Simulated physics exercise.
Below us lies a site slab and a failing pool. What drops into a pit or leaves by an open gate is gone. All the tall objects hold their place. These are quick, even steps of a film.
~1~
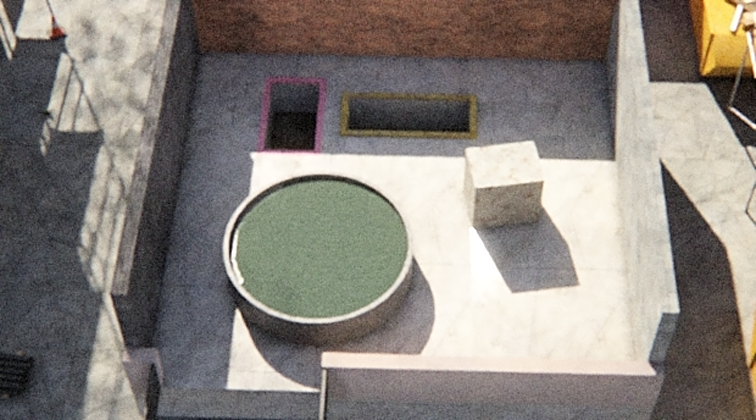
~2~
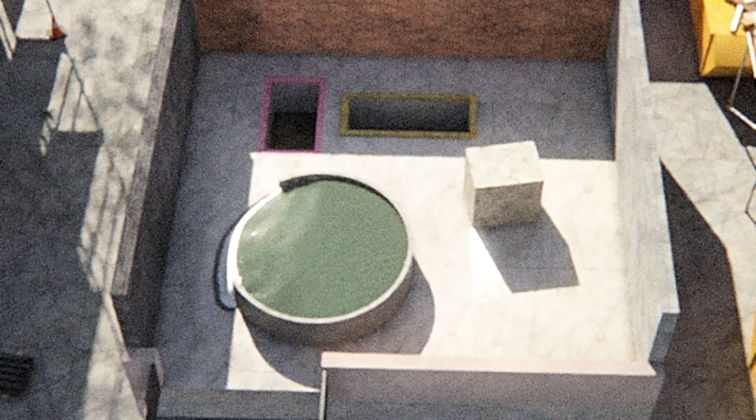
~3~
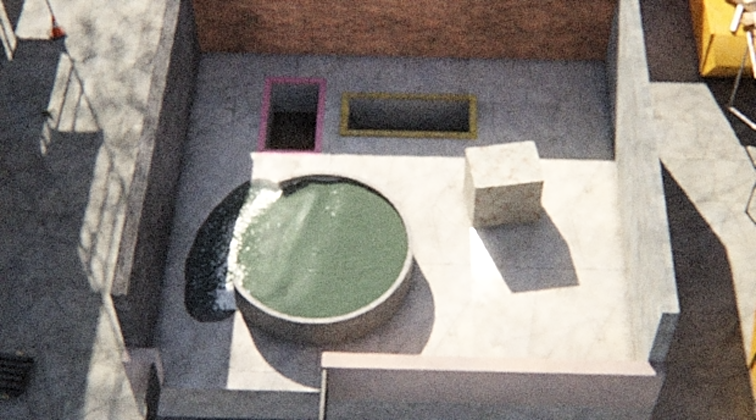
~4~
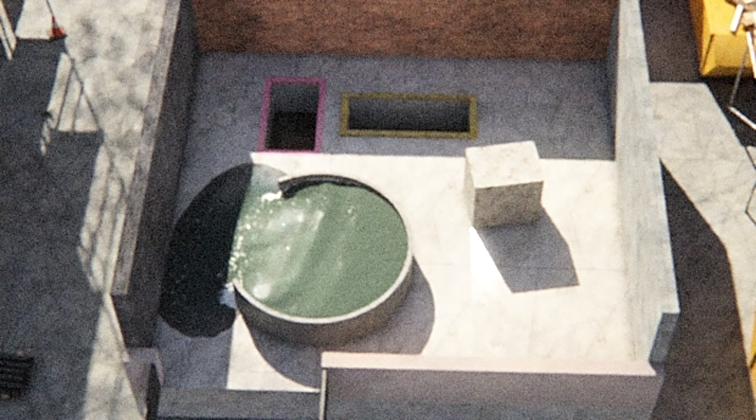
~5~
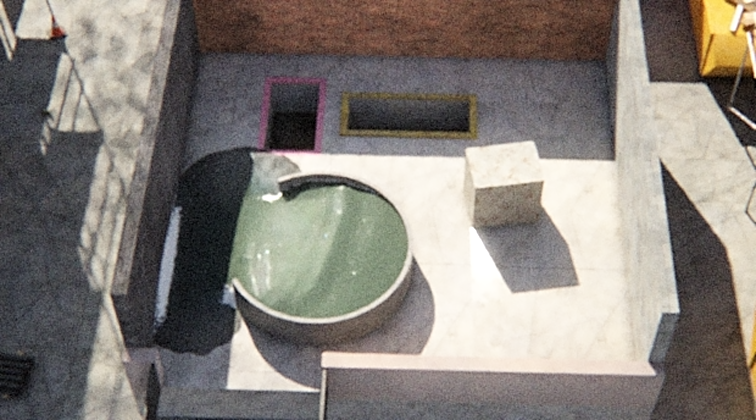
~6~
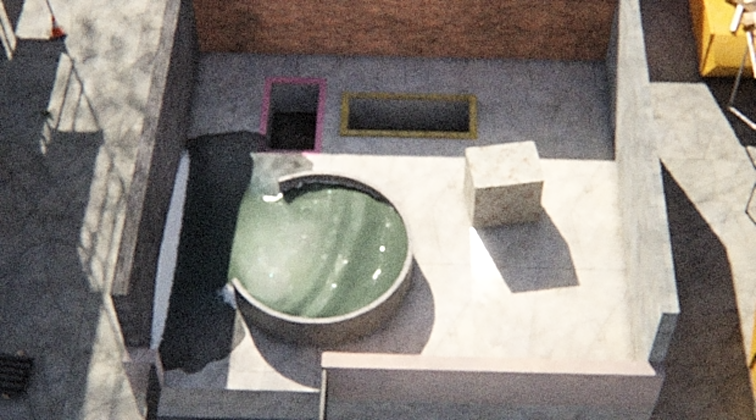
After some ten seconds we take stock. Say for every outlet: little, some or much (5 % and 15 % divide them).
The gate takes more than 15 %; the yellow pit takes less than 5 %; the pink pit takes more than 15 %.
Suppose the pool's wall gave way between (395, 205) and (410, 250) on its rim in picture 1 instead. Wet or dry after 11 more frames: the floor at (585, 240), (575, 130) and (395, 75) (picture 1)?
In that order: Under water, clear, free of water.
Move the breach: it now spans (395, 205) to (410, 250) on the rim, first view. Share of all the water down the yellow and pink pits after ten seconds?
Per cent: Yellow 14, pink 2.
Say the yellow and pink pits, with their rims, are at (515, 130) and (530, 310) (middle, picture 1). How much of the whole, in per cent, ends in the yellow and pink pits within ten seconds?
In per cent: Yellow 8, pink 2.
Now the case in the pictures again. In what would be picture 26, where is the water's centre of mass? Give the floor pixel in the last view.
Roughly at (264, 217).
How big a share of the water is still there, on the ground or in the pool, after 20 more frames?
Some 84 per cent.
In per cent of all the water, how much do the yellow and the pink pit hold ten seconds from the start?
About 2 and 28 per cent.
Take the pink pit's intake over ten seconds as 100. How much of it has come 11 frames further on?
About 0 per cent.
A moment on, water covers 20 % of the floor; the gate 0 %, the yellow pit 0 %, the pink pit 0 %.
Next, water covers 25 % of the floor; the gate 2 %, the yellow pit 0 %, the pink pit 1 %.
Then, water covers 35 % of the floor; the gate 10 %, the yellow pit 0 %, the pink pit 6 %.
Later, water covers 45 % of the floor; the gate 20 %, the yellow pit 2 %, the pink pit 18 %.
In the end, water covers 65 % of the floor; the gate 27 %, the yellow pit 2 %, the pink pit 29 %.
